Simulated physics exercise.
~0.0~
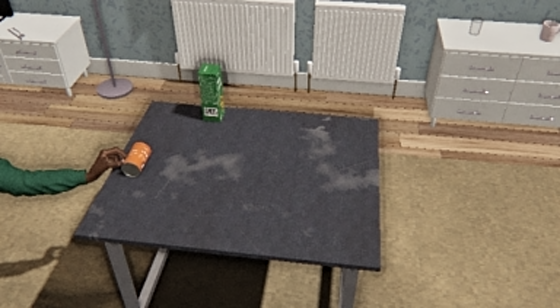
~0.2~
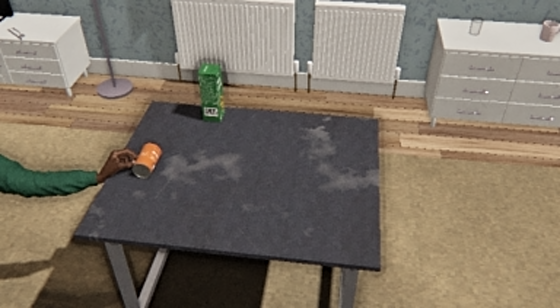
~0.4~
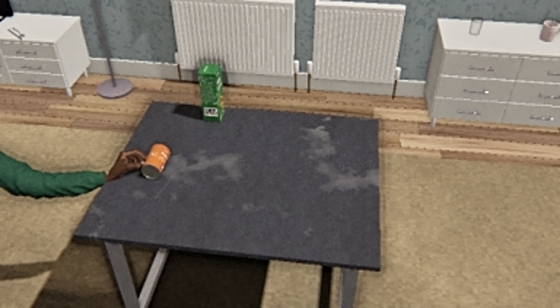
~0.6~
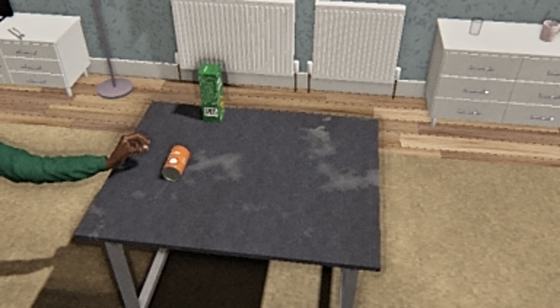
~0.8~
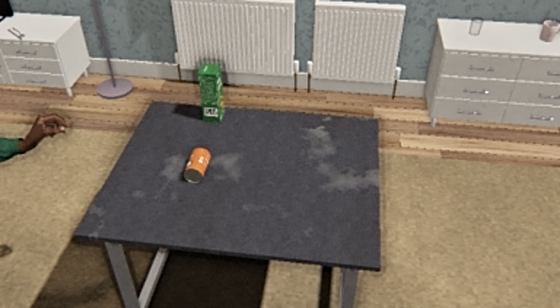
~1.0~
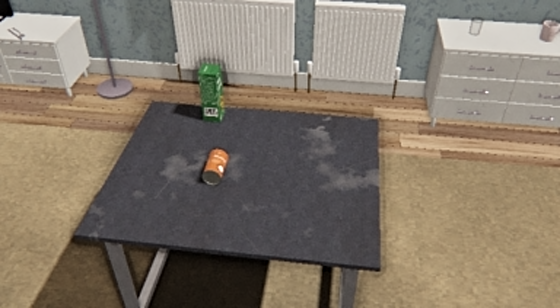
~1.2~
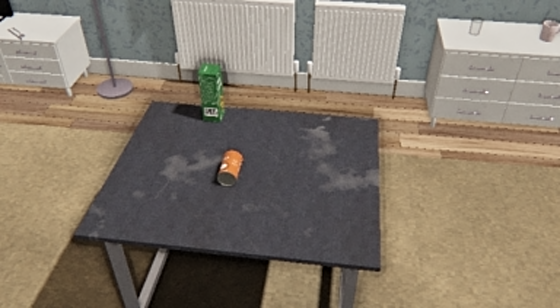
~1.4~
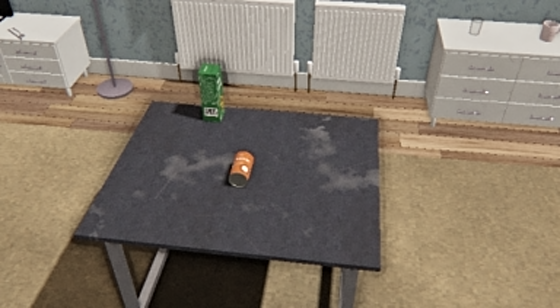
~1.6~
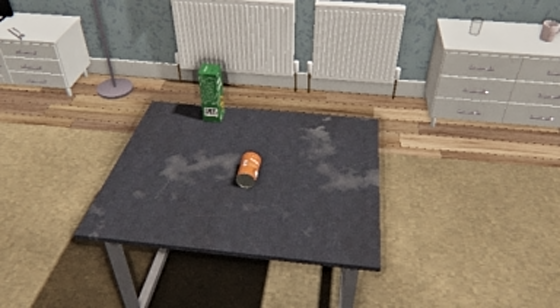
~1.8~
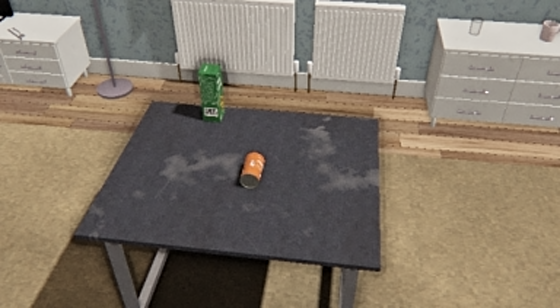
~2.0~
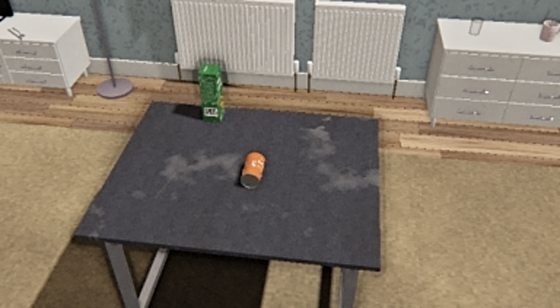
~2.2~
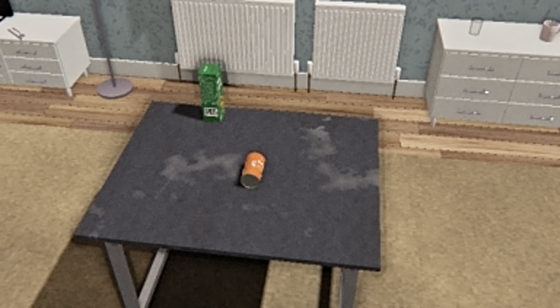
The clip opens on a dark, worn table in a room with radiators and white drawers behind it, where a hand in a green sleeve holds an orange tin lying on its side near the left edge. A green carton stands at the back of the table. The hand pushes the tin to the right, then lets go and draws back out of view on the left. The tin keeps rolling across the tabletop, gradually slowing. It comes to rest near the middle, still on its side, while the carton stays where it was.
